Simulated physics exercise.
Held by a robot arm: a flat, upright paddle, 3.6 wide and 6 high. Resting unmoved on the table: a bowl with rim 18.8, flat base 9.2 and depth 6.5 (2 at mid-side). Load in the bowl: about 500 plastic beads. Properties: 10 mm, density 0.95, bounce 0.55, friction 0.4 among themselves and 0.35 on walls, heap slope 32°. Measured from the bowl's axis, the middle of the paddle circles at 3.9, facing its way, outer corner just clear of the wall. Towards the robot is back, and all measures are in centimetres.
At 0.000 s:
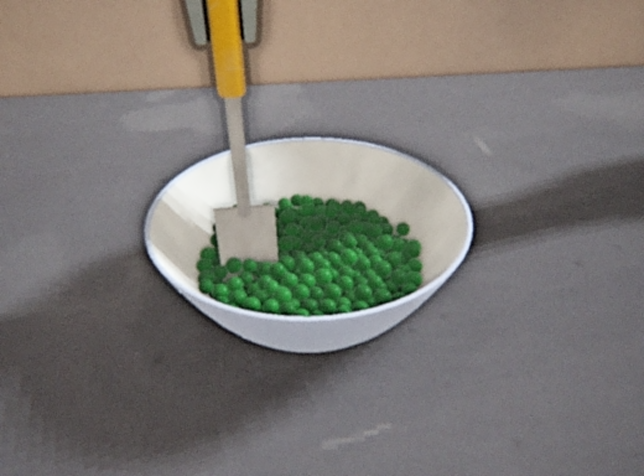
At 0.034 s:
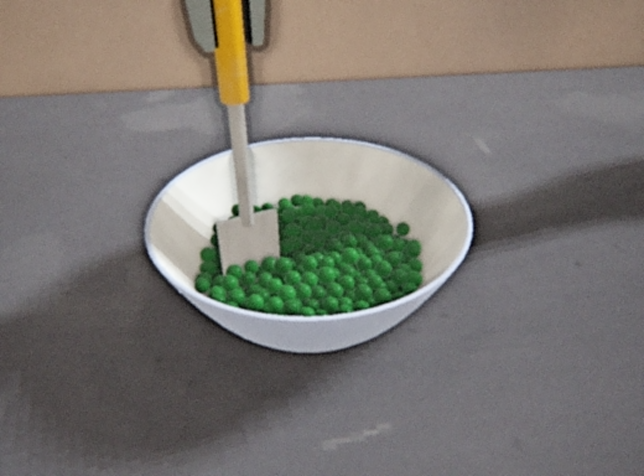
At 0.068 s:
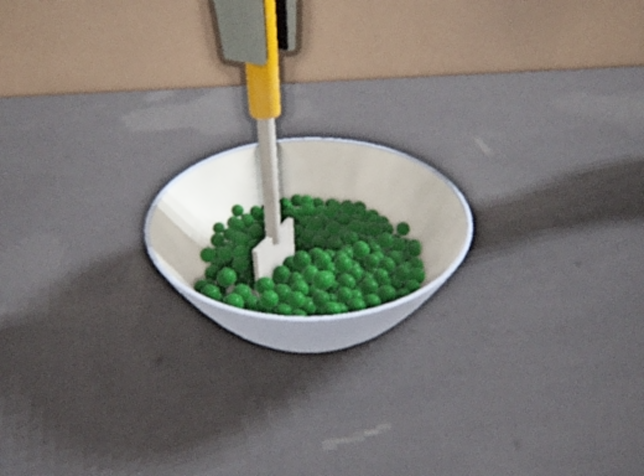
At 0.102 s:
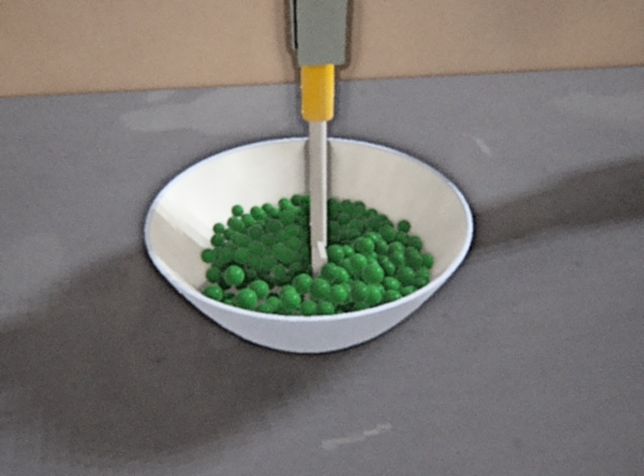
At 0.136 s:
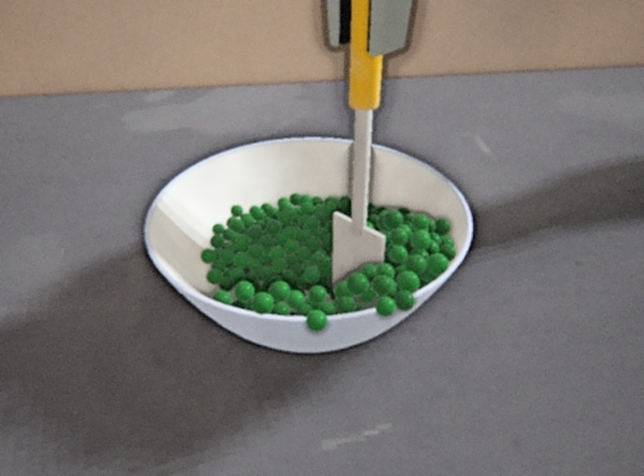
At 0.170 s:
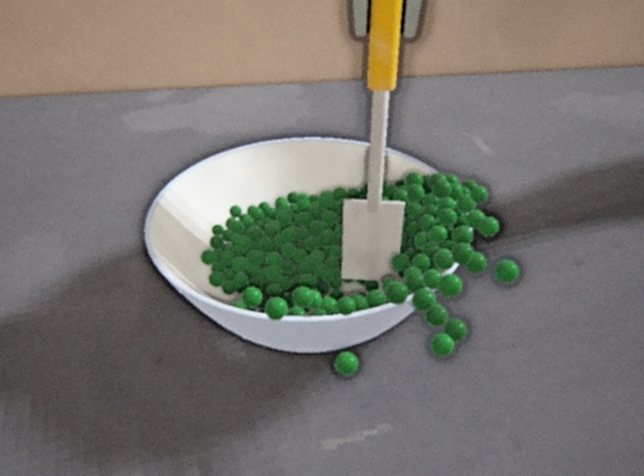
At the start, a gripper holds an upright paddle among green beads at the left of a white bowl on a grey table. The paddle sweeps across the near side to the right, turning and pushing the beads into a heap at the right rim, and several drop over the edge.
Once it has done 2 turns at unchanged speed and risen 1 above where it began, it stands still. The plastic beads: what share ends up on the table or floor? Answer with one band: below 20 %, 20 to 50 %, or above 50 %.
20 to 50 %.
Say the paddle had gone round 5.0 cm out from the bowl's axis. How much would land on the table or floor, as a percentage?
Around 35 in a hundred, in that case.
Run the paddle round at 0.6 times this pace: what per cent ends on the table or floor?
Estimated share: Near 5 per cent.
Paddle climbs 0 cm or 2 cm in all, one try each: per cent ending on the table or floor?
About 40 and 25 per cent.
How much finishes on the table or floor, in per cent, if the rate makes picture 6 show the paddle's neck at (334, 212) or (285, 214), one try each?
It comes to close to 5 per cent and close to 0 per cent.
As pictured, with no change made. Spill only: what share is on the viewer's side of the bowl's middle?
My reading is roughly 40 per cent.
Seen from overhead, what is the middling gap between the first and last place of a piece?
Some 10 cm.
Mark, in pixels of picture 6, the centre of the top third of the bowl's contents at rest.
About (296, 259).
After 0.36 s, 19° round, highest piece 11 above the table; 389 in the bowl, 59 on the table or floor, 50 in flight or on the tool.
After 0.55 s, 232° round, highest piece 9 above the table; 353 in the bowl, 131 on the table or floor, 14 in flight or on the tool.
After 0.85 s, 0° round, highest piece 5 above the table; 341 in the bowl, 157 on the table or floor.
After 1.55 s, 0° round, highest piece 5 above the table; 341 in the bowl, 157 on the table or floor.
At rest, 341 in the bowl, 157 on the table or floor. That is 32 % on the table or floor.
